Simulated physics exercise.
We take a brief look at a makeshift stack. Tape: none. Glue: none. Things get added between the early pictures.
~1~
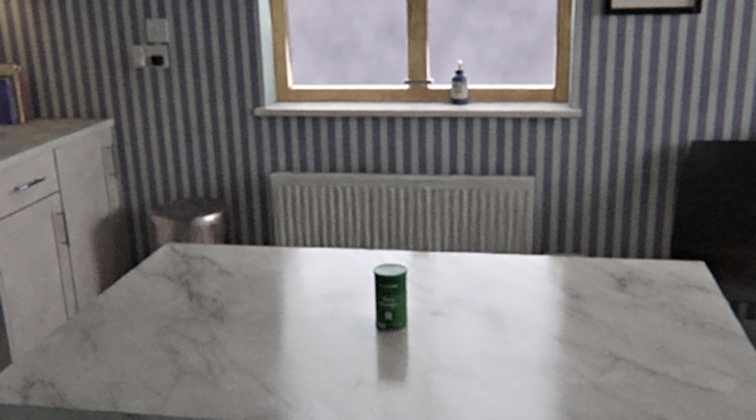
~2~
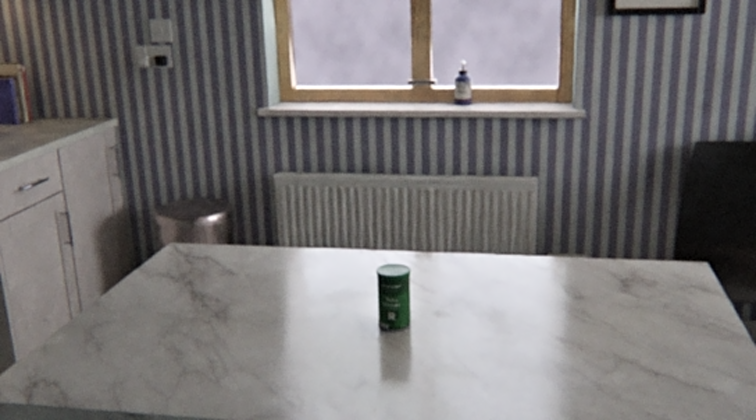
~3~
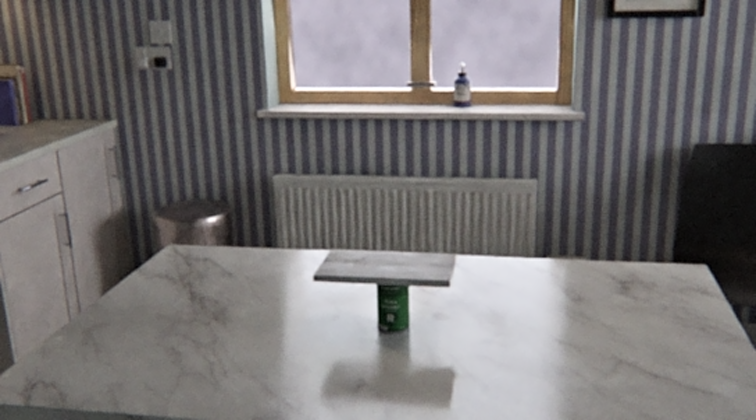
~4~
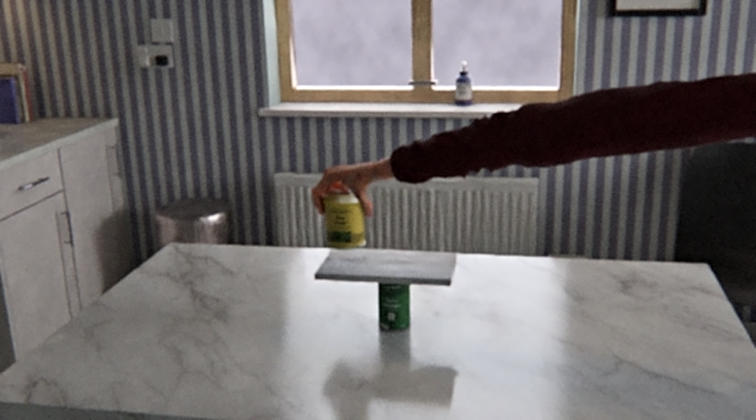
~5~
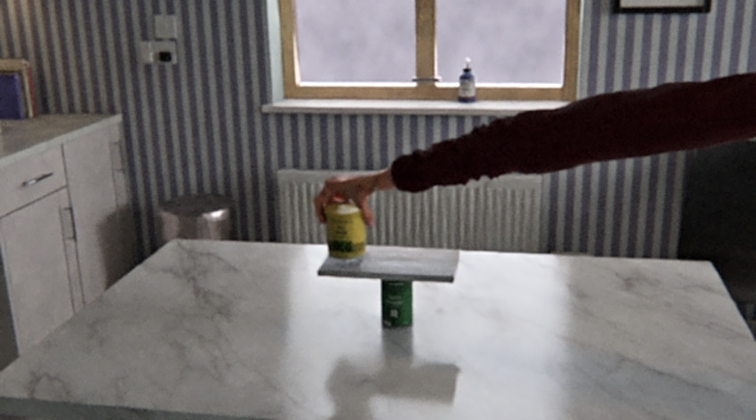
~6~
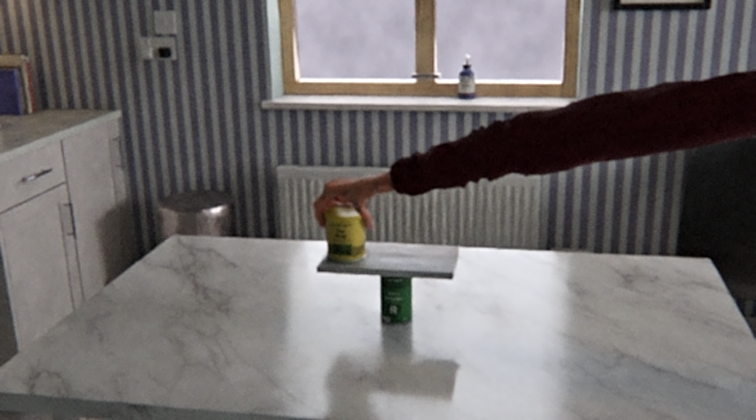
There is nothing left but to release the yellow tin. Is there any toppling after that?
Yes, I expect it to fail to stay steady.
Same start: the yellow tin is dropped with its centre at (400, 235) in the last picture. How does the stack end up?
Outcome: Stable.
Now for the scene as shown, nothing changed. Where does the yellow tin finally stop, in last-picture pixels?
At about (287, 301).
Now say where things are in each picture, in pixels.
In the first frame, the last thing is not in view yet; green tin (391, 297).
In the second frame, the last thing is not in view yet; green tin (394, 297).
In the third frame, the last thing is not in view yet; green tin (393, 299).
In the fourth frame, on its way; yellow tin (345, 221); green tin (394, 298).
In the fifth frame, on its way; yellow tin (346, 230); green tin (397, 295).
In the sixth frame, set down, still held; yellow tin (346, 234); green tin (396, 291).
Then, 0.30 s later than the last frame, yellow tin now fallen; white board tilted by 44°.
Then, 0.40 s later than the last frame, white board tilted by 73°.
Then, 1.00 s later than the last frame, white board tilted by 49°.
When it is over, fallen, yellow tin and white board; green tin as before. End places, in pixels of the last picture, yellow tin near (287, 300). The stack loses its balance.
